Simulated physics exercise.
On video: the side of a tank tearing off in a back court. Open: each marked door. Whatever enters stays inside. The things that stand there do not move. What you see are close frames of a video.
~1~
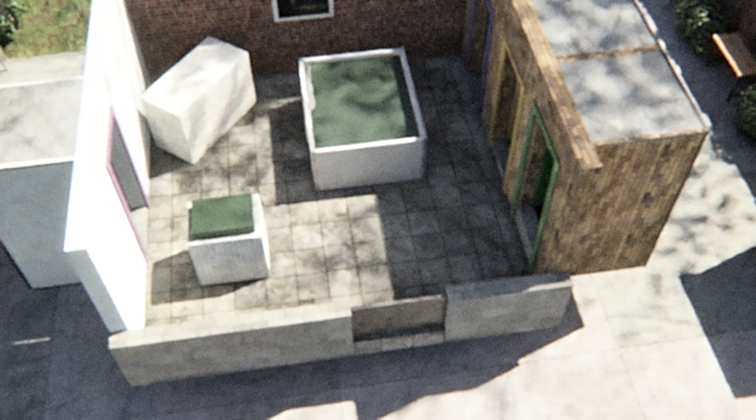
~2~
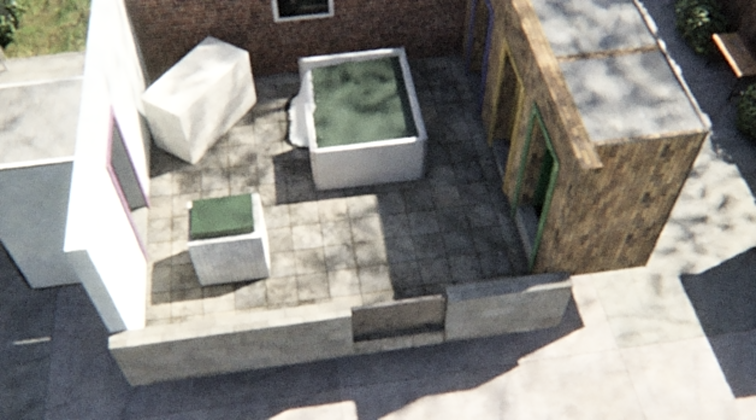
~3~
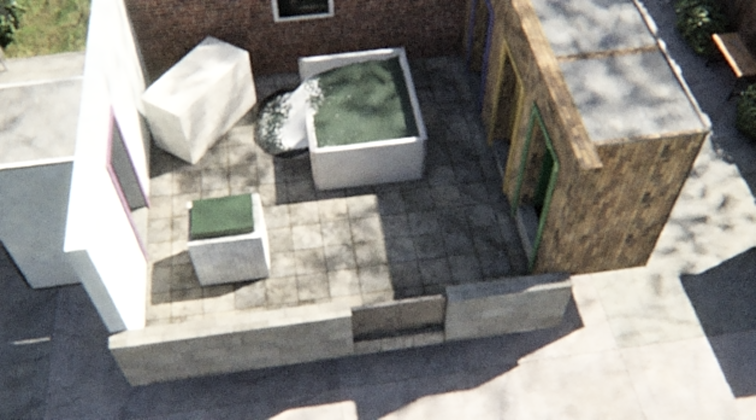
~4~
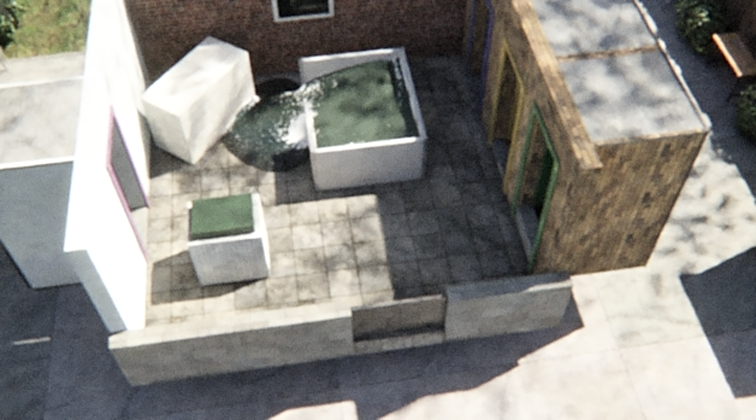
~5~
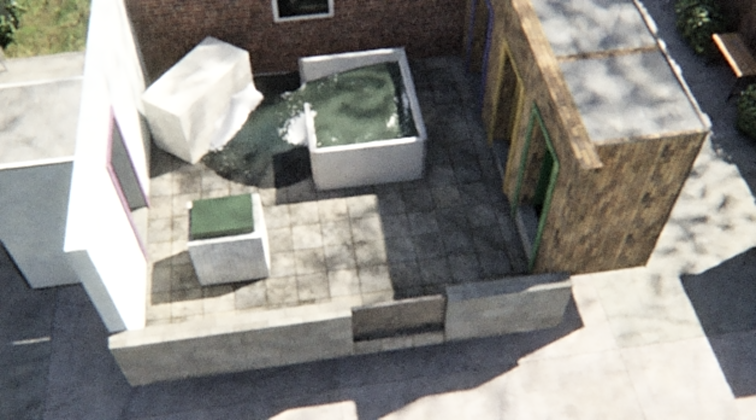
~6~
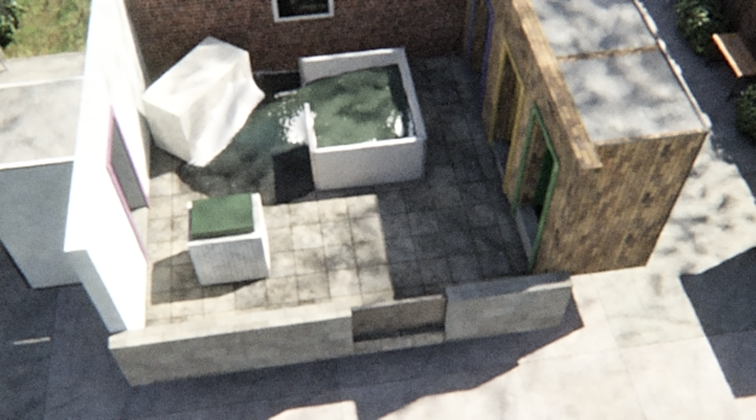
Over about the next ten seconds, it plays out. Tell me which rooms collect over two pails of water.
In the end the purple door is overrun past two buckets; the green door is not overrun past two buckets; the yellow door is not overrun past two buckets; the blue door is overrun past two buckets.
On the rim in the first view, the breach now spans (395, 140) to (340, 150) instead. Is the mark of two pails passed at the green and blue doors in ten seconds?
The green one falls short; the blue one exceeds the limit.
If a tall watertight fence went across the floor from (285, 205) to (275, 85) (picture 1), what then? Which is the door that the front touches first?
That would be the blue one.
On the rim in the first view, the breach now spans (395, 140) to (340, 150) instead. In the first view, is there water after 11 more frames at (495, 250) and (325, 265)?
Soaked and Soaked.
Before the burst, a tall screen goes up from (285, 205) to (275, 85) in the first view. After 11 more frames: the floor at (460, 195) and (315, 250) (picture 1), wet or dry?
Taking the points in order, the first is high and dry and the second is inundated.
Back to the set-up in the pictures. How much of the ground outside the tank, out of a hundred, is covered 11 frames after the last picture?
Around 40 percent, give or take.
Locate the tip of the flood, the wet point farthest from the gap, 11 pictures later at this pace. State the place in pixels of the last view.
Pixel estimate: (144, 355).
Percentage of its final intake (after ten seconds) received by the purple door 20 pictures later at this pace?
Approximately 60 in a hundred, I reckon.
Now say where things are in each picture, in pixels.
The first picture shows still water in the open tank at (360, 101).
In the second picture, the front is at (297, 145), out from the gap at (308, 110).
In the third picture, water pours out at (308, 111) and has run to (260, 141).
In the fourth picture, water pours out at (309, 112) and has run to (228, 142).
In the fifth picture, water pours out at (308, 111) and has run to (202, 156).
In the sixth picture, water pours out at (308, 111) and has run to (184, 174).
A moment on, water covers 25 % of the floor; the purple door under two buckets in, the green door not reached, the yellow door not reached, the blue door not reached.
Next, water covers 40 % of the floor; the purple door over two buckets in, the green door not reached, the yellow door not reached, the blue door not reached.
Then, water covers 75 % of the floor; the purple door far over two buckets in, the green door not reached, the yellow door not reached, the blue door under two buckets in.
Later, water covers 95 % of the floor; the purple door far over two buckets in, the green door wet at the sill, nothing in, the yellow door wet at the sill, nothing in, the blue door over two buckets in.
In the end, water covers 100 % of the floor; the purple door far over two buckets in, the green door wet at the sill, nothing in, the yellow door wet at the sill, nothing in, the blue door over two buckets in.
